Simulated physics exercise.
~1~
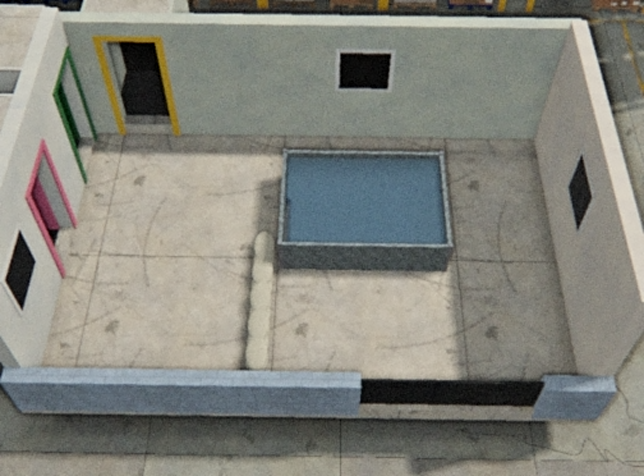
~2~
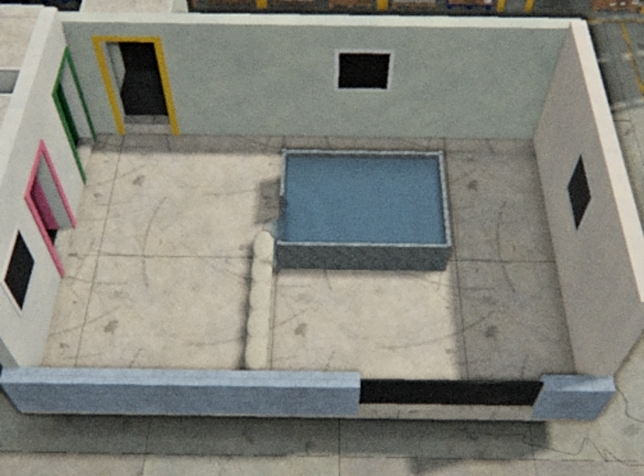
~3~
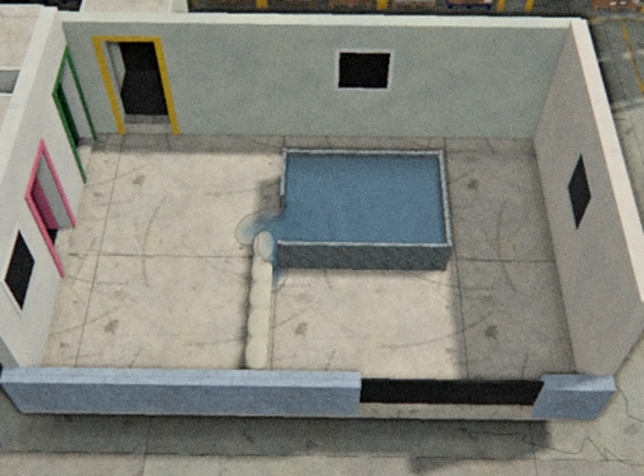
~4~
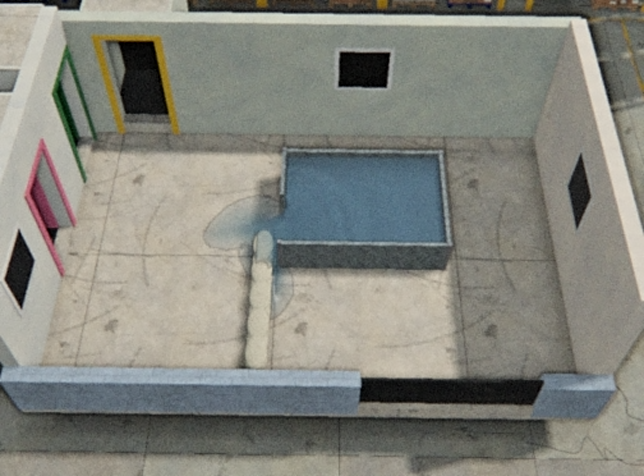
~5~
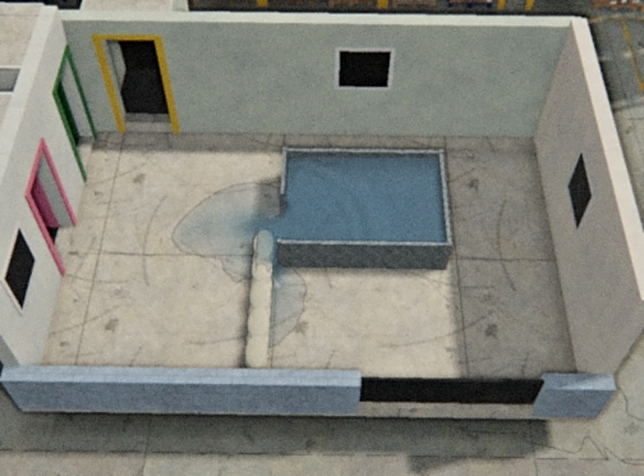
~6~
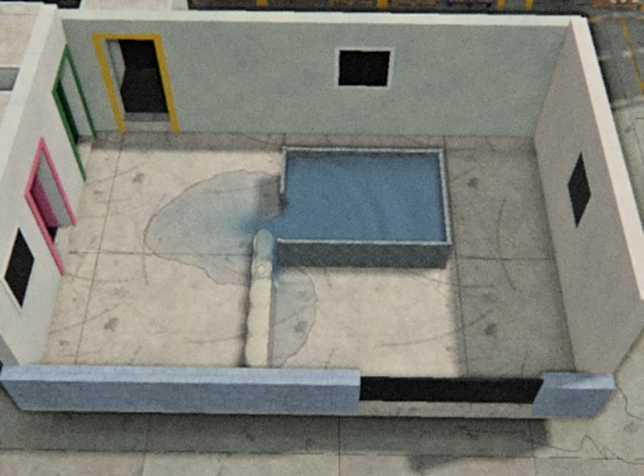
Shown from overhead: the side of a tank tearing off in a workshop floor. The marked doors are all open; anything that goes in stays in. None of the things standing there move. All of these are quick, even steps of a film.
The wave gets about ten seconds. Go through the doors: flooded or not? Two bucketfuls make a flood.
In the end the green door receives more than two buckets; the yellow door receives no more than two buckets; the pink door receives more than two buckets.
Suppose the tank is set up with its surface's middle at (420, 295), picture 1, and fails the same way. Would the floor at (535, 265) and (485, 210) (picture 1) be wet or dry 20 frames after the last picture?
Note - point 1 still bare; point 2 still bare.
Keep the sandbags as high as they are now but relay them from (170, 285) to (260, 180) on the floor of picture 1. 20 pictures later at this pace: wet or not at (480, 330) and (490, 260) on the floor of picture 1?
Going through them: Safe, then safe.
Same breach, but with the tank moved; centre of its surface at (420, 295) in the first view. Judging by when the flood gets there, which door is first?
The one in pink is the first one.
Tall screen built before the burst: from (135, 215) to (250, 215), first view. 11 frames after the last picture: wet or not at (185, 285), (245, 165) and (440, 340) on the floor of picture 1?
Listed order: Swamped, swamped, spared.
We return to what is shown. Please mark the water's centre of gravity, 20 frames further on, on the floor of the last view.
It is around (294, 225).
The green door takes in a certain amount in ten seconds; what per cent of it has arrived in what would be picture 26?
My estimate is close to 60 per cent.
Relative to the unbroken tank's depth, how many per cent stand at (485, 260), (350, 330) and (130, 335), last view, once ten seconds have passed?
In turn 4, 4 and 10 in a hundred.
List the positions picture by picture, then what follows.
The first picture shows the water tank at (364, 199) is whole and still.
In the second picture, the front is at (277, 220), out from the gap at (283, 236).
In the third picture, water pours out at (284, 236) and has run to (274, 287).
In the fourth picture, water pours out at (284, 235) and has run to (272, 312).
In the fifth picture, the front is at (271, 341), out from the gap at (284, 234).
In the sixth picture, water pours out at (283, 233) and has run to (269, 365).
A moment on, water covers 30 % of the floor; the green door not reached, the yellow door not reached, the pink door wet at the sill, nothing in.
Next, water covers 45 % of the floor; the green door wet at the sill, nothing in, the yellow door wet at the sill, nothing in, the pink door under two buckets in.
Then, water covers 50 % of the floor; the green door over two buckets in, the yellow door wet at the sill, nothing in, the pink door over two buckets in.
Later, water covers 65 % of the floor; the green door over two buckets in, the yellow door wet at the sill, nothing in, the pink door far over two buckets in.
In the end, water covers 90 % of the floor; the green door over two buckets in, the yellow door wet at the sill, nothing in, the pink door far over two buckets in.
